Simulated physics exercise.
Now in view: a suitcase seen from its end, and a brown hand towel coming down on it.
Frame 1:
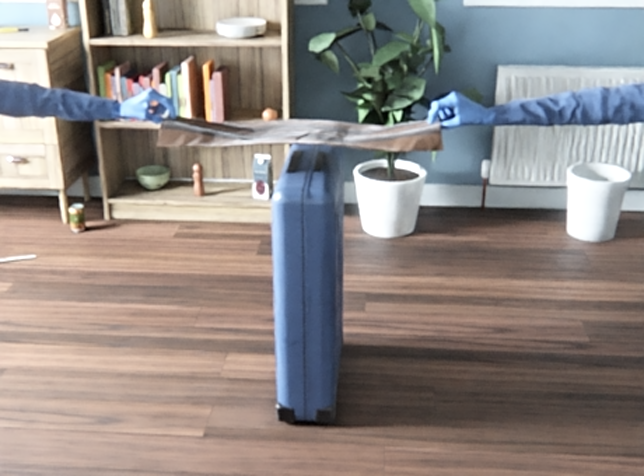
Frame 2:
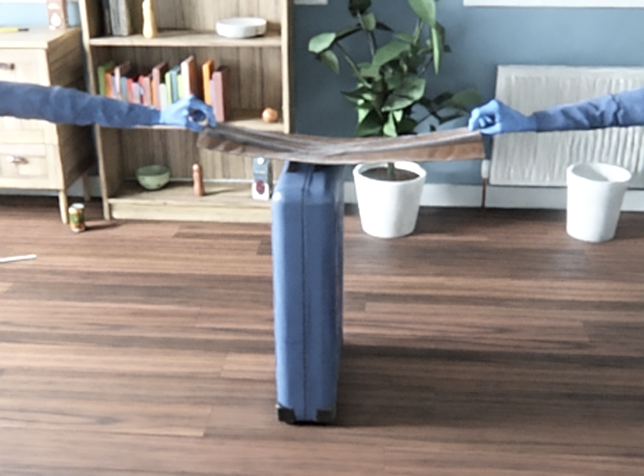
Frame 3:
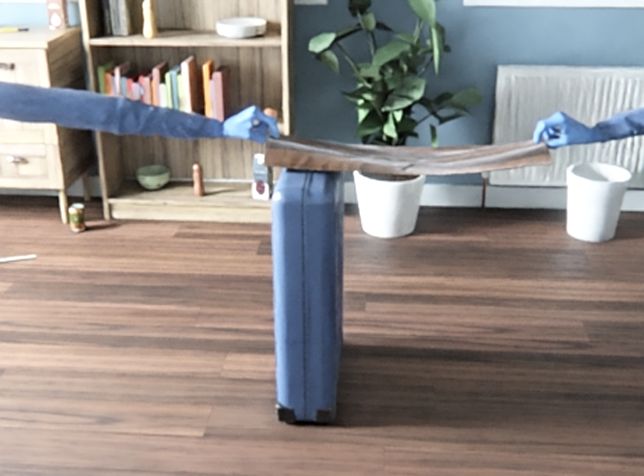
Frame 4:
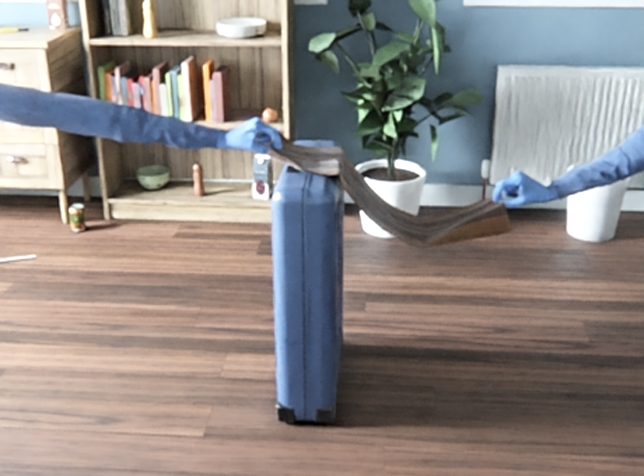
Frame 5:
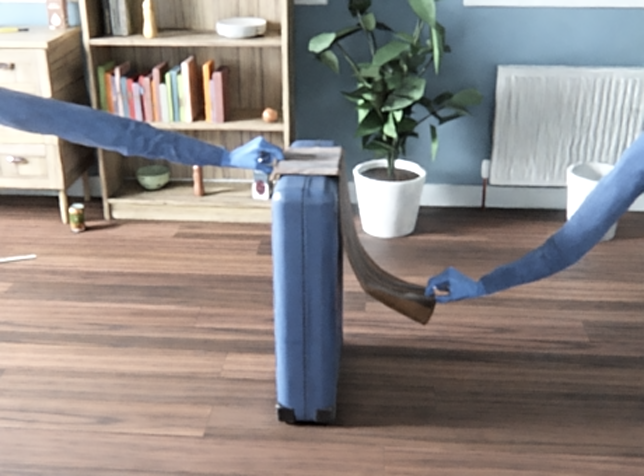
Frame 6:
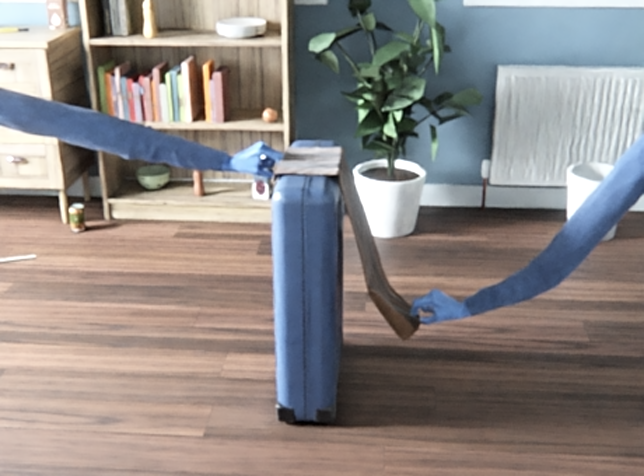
In a room with a dark wooden floor, a blue-grey wall, a bookshelf, a leafy potted plant and a white radiator, the view is level and still. A blue suitcase stands end-on in the middle, and two blue-sleeved, blue-gloved arms stretch a brown cloth above it. The hands shift the cloth rightward and onto the suitcase top, then the right hand lowers its end down the right side.
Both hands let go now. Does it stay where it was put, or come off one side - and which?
It comes off rightwards.
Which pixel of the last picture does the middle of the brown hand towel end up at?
You'll find it around (359, 383) in the last picture.
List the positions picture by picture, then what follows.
Left end (161, 146); right end (438, 151); top of the suitcase (302, 195), in the first frame.
Left end (200, 148); right end (480, 159), in the second frame.
Left end (267, 166); right end (548, 165); top of the suitcase (302, 195), in the third frame.
Left end (274, 151); right end (508, 233), in the fourth frame.
Left end (273, 179); right end (422, 324), in the fifth frame.
Left end (273, 183); right end (401, 339); far more of it on the right, in the sixth frame.
Then, 0.30 s past the final frame, hand towel sliding right.
Then, 0.56 s past the final frame, hand towel in a heap on the floor near (359, 378).
When it is over, hand towel in a heap on the floor near (358, 383). The brown hand towel goes down on the right side.
